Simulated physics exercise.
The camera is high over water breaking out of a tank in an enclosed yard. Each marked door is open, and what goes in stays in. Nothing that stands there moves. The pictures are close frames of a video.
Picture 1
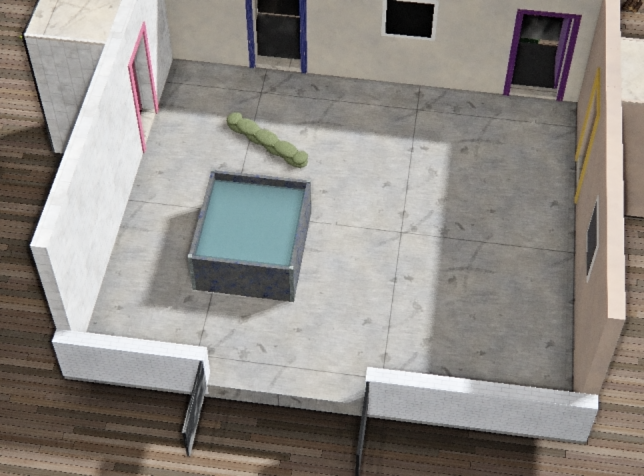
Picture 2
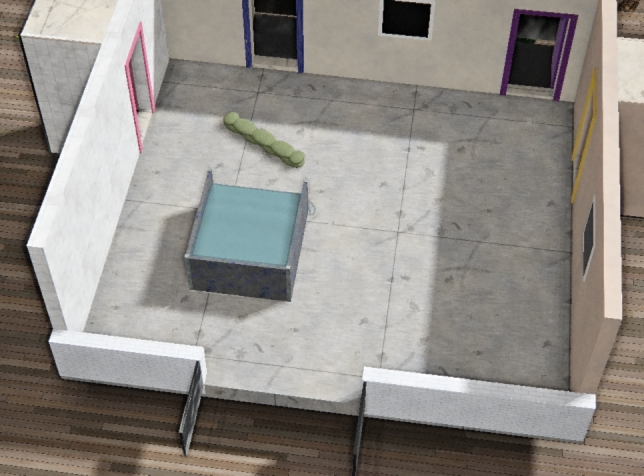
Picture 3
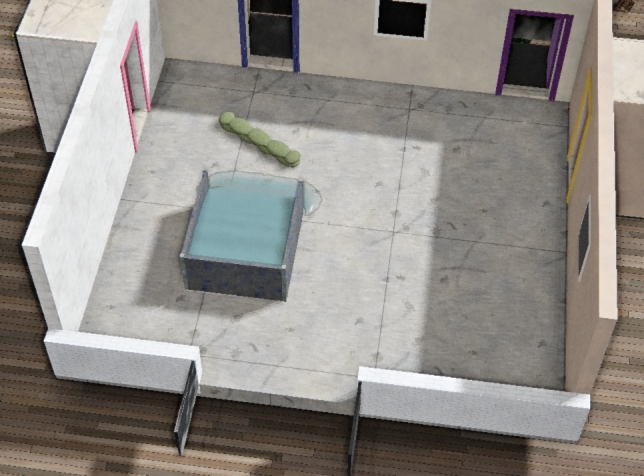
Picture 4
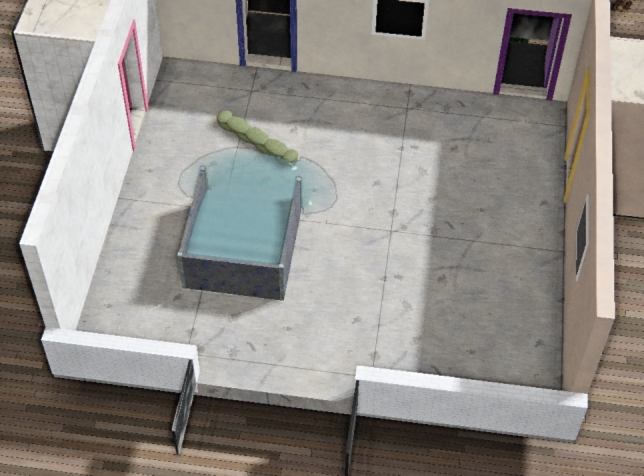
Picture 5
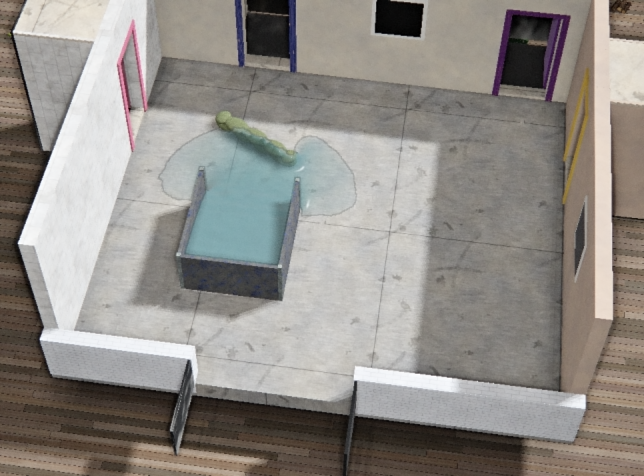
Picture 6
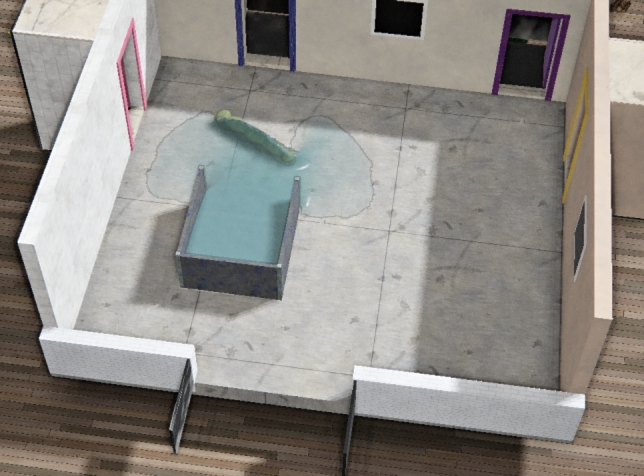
Water in an open tank sat still in a walled yard, then poured out through the tank's far side and spread across the stone floor in a wide, thin sheet, washing around a lumpy green hedge.
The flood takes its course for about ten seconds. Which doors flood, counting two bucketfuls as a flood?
One by one: The purple door floods; the blue door floods; the pink door floods; the yellow door holds within the limit.
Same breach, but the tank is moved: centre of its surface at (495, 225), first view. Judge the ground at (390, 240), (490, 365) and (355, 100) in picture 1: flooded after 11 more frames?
In that order: Free of water, clear, under water.
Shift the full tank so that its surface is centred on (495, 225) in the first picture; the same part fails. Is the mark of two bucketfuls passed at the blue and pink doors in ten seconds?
In short: Blue door keeps below it, pink door takes less.
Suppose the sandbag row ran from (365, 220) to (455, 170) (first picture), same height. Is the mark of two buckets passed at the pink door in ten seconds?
In short: The pink one is under.
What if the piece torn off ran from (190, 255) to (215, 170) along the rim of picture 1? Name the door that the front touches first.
It is the one in pink.
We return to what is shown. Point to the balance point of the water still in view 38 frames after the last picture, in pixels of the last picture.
Close to (347, 167).
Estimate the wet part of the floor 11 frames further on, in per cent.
Near 35 in a hundred.
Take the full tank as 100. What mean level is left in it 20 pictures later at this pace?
Roughly 14 per cent.
A moment on, water covers 30 % of the floor; the purple door not reached, the blue door wet at the sill, nothing in, the pink door wet at the sill, nothing in, the yellow door not reached.
Next, water covers 35 % of the floor; the purple door wet at the sill, nothing in, the blue door under two buckets in, the pink door over two buckets in, the yellow door not reached.
Then, water covers 45 % of the floor; the purple door under two buckets in, the blue door over two buckets in, the pink door far over two buckets in, the yellow door wet at the sill, nothing in.
Later, water covers 70 % of the floor; the purple door over two buckets in, the blue door over two buckets in, the pink door far over two buckets in, the yellow door wet at the sill, nothing in.
In the end, water covers 85 % of the floor; the purple door over two buckets in, the blue door over two buckets in, the pink door far over two buckets in, the yellow door wet at the sill, nothing in.
